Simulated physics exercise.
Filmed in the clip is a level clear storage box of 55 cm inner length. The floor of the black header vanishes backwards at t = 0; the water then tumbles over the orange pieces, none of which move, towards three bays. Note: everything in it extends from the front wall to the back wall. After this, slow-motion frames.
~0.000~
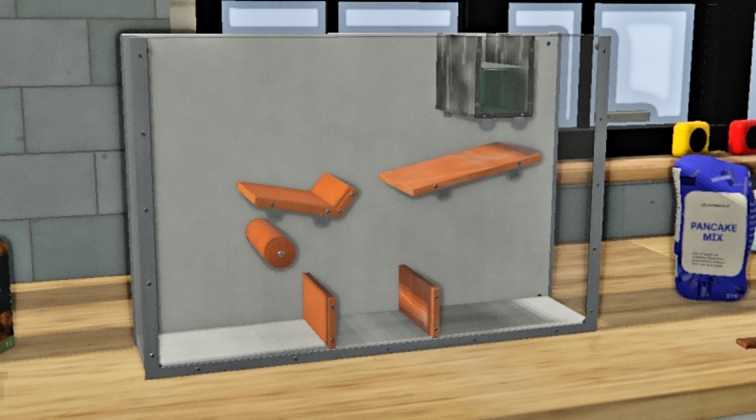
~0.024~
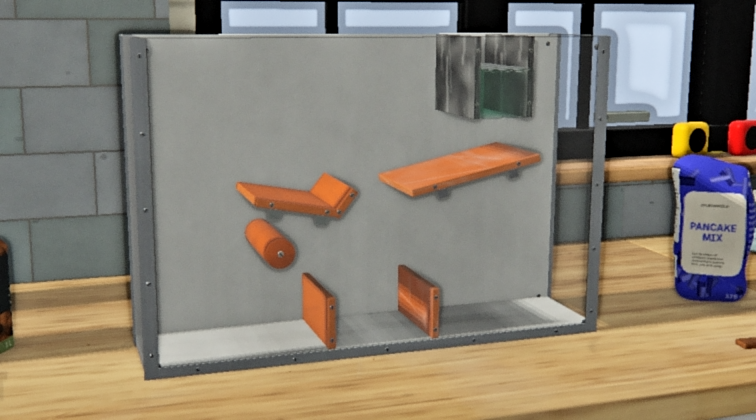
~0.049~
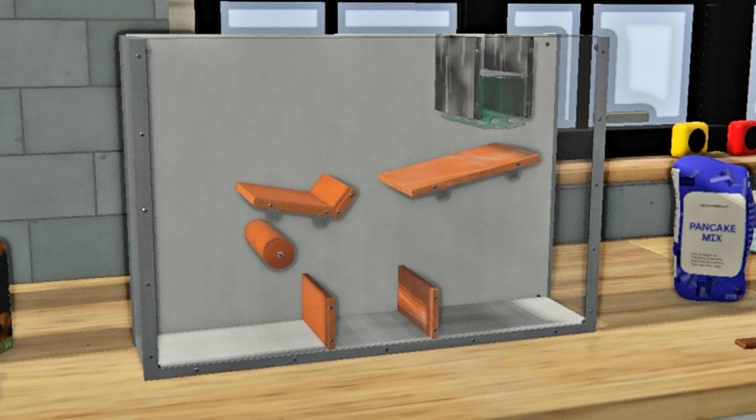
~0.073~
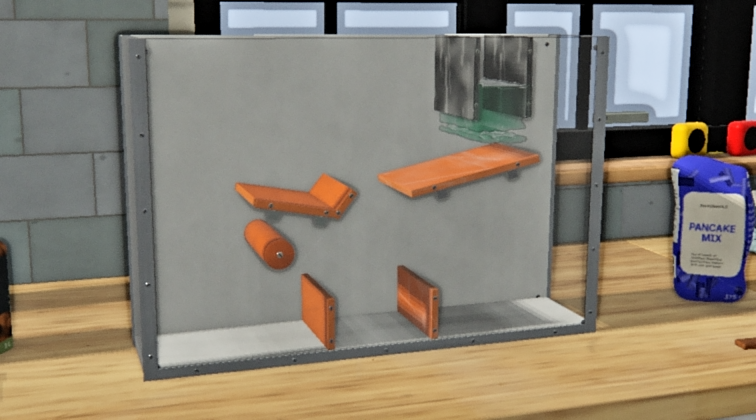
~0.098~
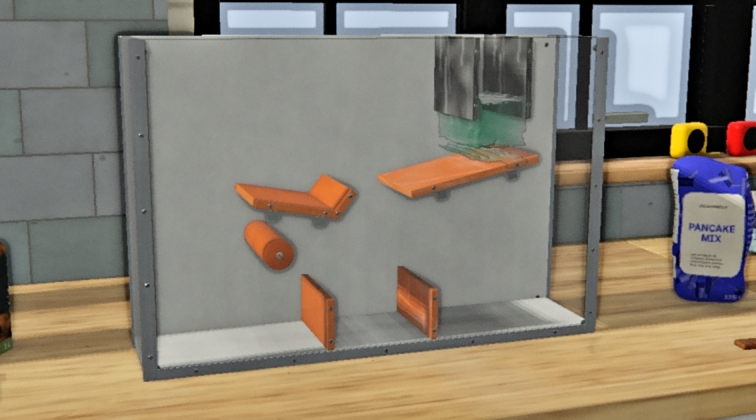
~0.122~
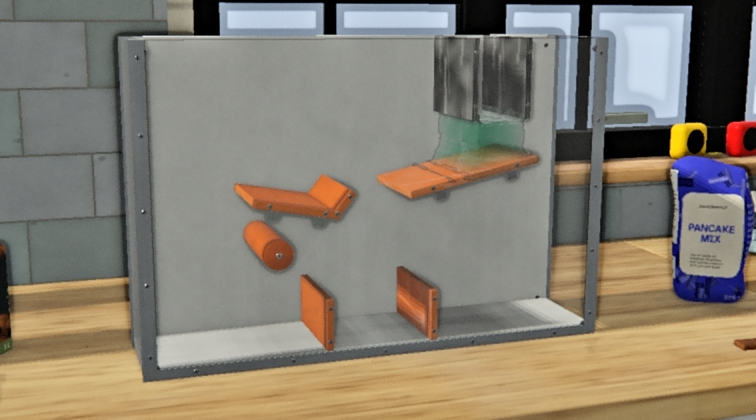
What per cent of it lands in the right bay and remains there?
25 %.
After 0.22 s 100 per cent has yet to come down; below, left 0, middle 0, right 0.
After 0.37 s 56 per cent has yet to come down; below, left 30, middle 0, right 14.
After 0.71 s 10 per cent has yet to come down; below, left 47, middle 18, right 26.
In the end the left bay holds 47, the middle 28 and the right 26 per cent.
